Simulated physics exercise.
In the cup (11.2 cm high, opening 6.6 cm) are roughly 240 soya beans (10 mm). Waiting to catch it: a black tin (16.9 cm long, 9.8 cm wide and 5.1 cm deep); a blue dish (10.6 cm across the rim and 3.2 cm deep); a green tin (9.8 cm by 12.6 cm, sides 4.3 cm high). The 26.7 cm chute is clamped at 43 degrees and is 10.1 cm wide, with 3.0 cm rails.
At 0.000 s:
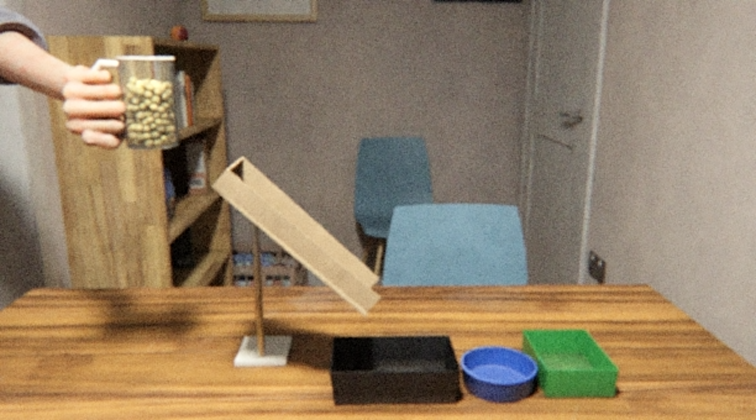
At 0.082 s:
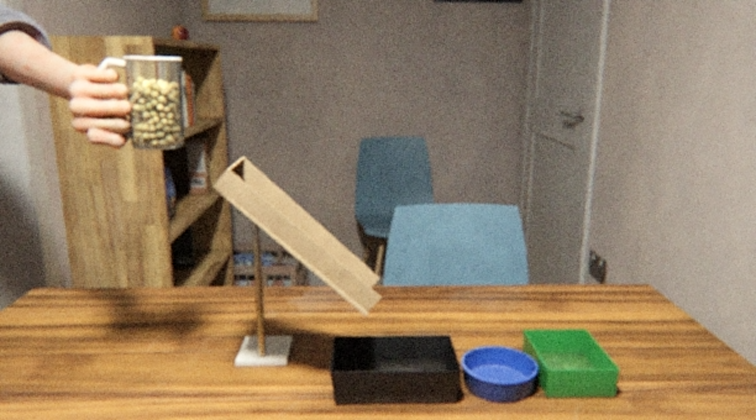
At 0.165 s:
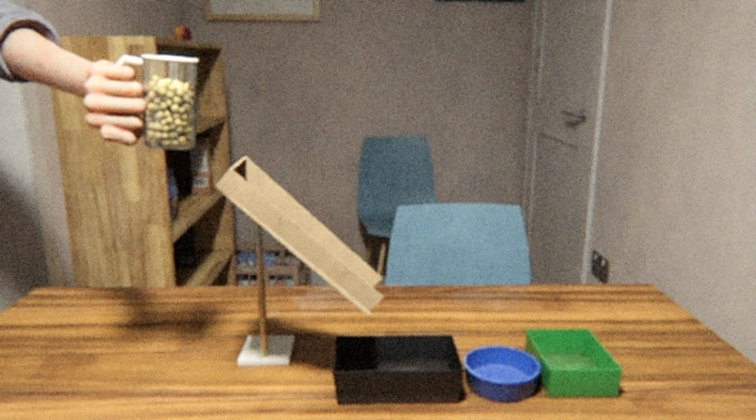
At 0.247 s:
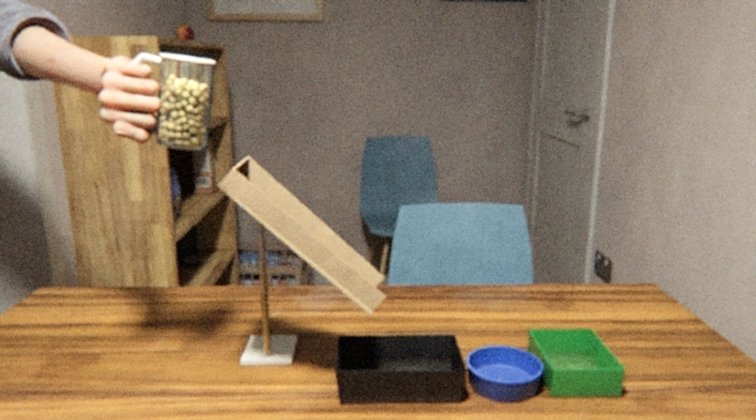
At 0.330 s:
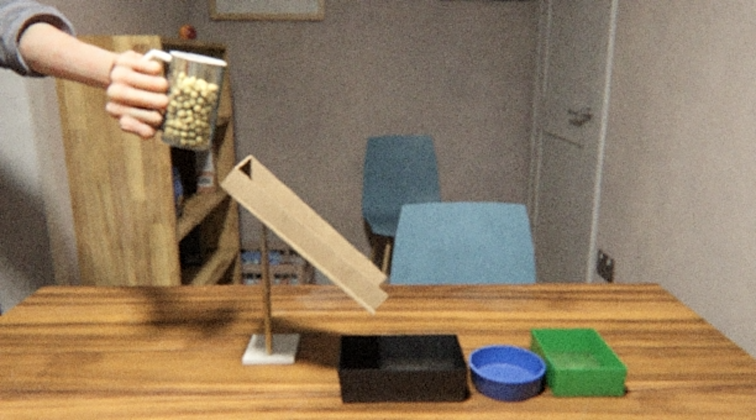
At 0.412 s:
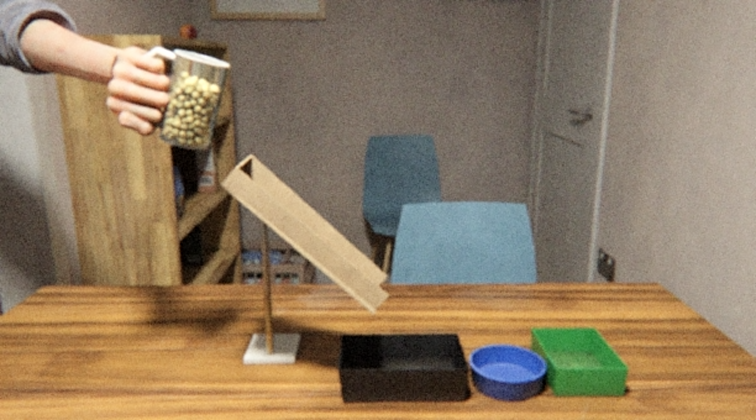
At a wooden table, a hand holds a clear cup of pale soya beans above a sloping chute, with a black tin, a blue dish and a green tin alongside; the hand moves the cup slightly right and tilts it rightward.
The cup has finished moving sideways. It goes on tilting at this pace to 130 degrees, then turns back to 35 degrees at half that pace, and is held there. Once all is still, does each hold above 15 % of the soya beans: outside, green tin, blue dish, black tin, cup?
Outside: Above, green tin: Below, blue dish: Below, black tin: Above, cup: Below.
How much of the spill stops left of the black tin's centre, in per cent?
Some 100 per cent.
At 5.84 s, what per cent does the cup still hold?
Some 0 per cent of the load.
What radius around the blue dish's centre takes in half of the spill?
About 54 cm.
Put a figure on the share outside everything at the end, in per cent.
Roughly 50 per cent.
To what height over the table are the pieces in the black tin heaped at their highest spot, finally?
Roughly 3.5 cm.
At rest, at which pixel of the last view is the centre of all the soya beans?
At about (369, 379).
Then, at 2.50 s, tilt 112 degrees; slope 15 %, cup 85 %; middle of all pieces near (202, 119).
Then, at 4.24 s, tilt 102 degrees; outside 50 %, black tin 50 %; middle of all pieces near (290, 377).
After 5.84 s, tilt 65 degrees; outside 50 %, black tin 50 %; middle of all pieces near (292, 378).
After 7.37 s, tilt 35 degrees; outside 50 %, black tin 50 %; middle of all pieces near (292, 378).
In the end, at 7.6 s, slope 0 %, outside 50 %, green tin 0 %, blue dish 0 %, black tin 50 %, cup 0 %.
